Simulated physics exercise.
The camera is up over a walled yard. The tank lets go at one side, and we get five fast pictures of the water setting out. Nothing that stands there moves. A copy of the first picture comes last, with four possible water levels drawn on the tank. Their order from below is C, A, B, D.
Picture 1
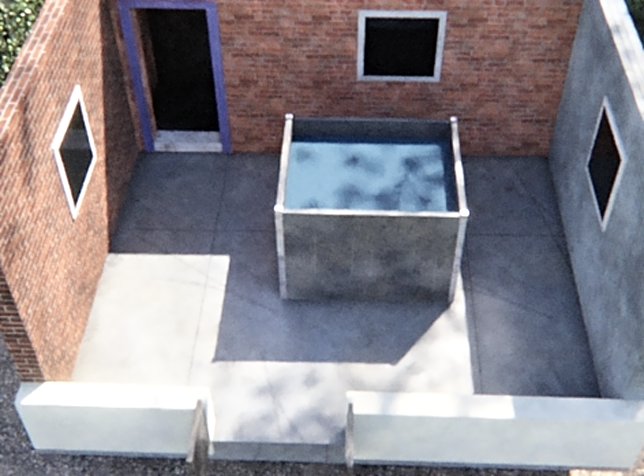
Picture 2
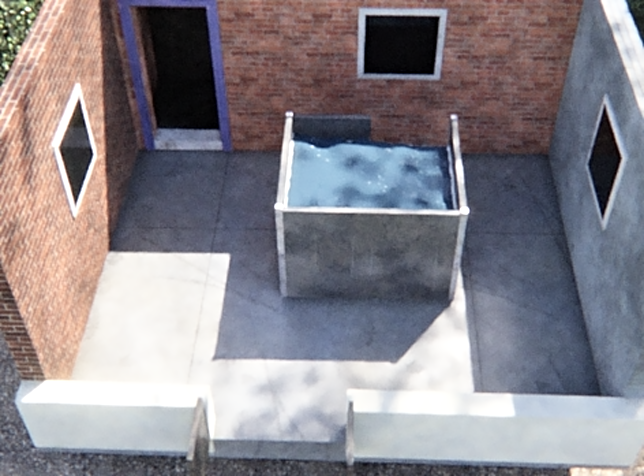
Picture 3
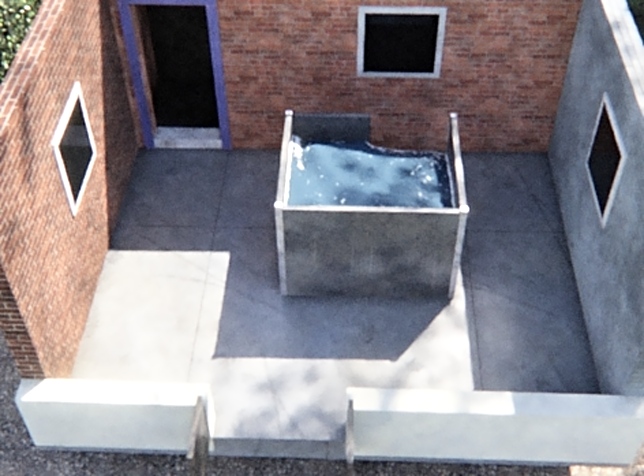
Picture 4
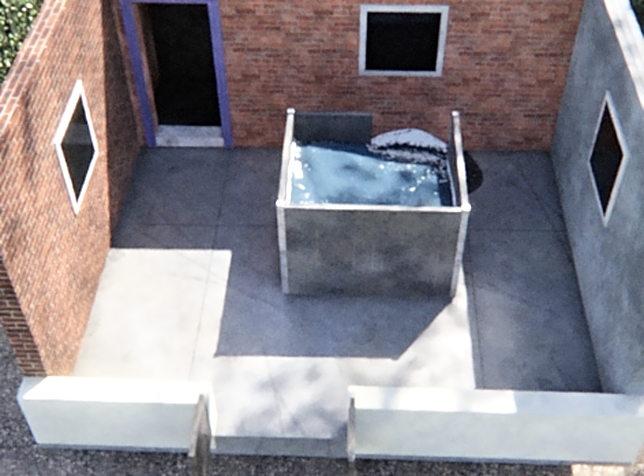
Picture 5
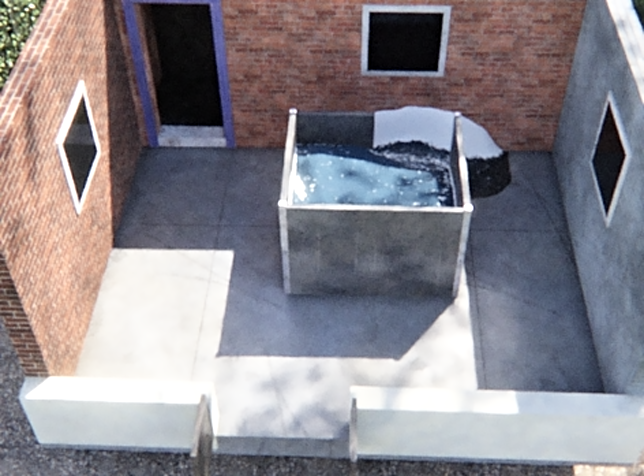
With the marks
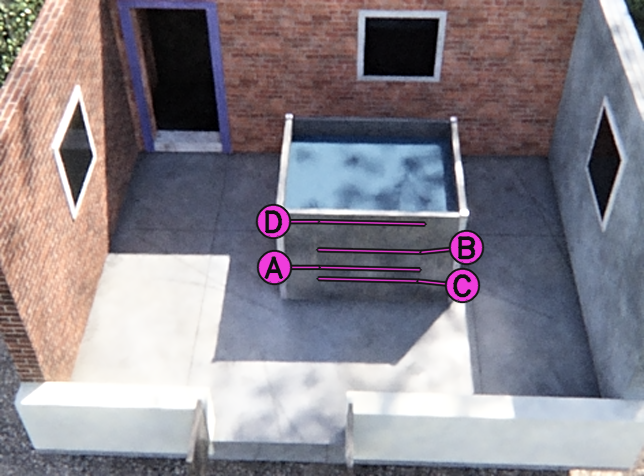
Walled brick yard from above, water in a raised tank rippling and sinking, then spreading across the ground behind its right side.
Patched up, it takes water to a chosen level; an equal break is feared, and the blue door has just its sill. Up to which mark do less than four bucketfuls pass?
Line B just does it.
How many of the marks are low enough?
Three.
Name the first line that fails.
That would be D.
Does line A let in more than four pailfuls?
No, that is safe.
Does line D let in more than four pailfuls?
Yes, it does.
In magenta, A at (369, 268); B at (369, 251); C at (368, 279); D at (371, 222); from the bottom up C, A, B, D.
With A, nothing gets over.
With B, a bucket or two gets in.
With C, nothing gets over.
With D, about 8 bucketfuls get in.
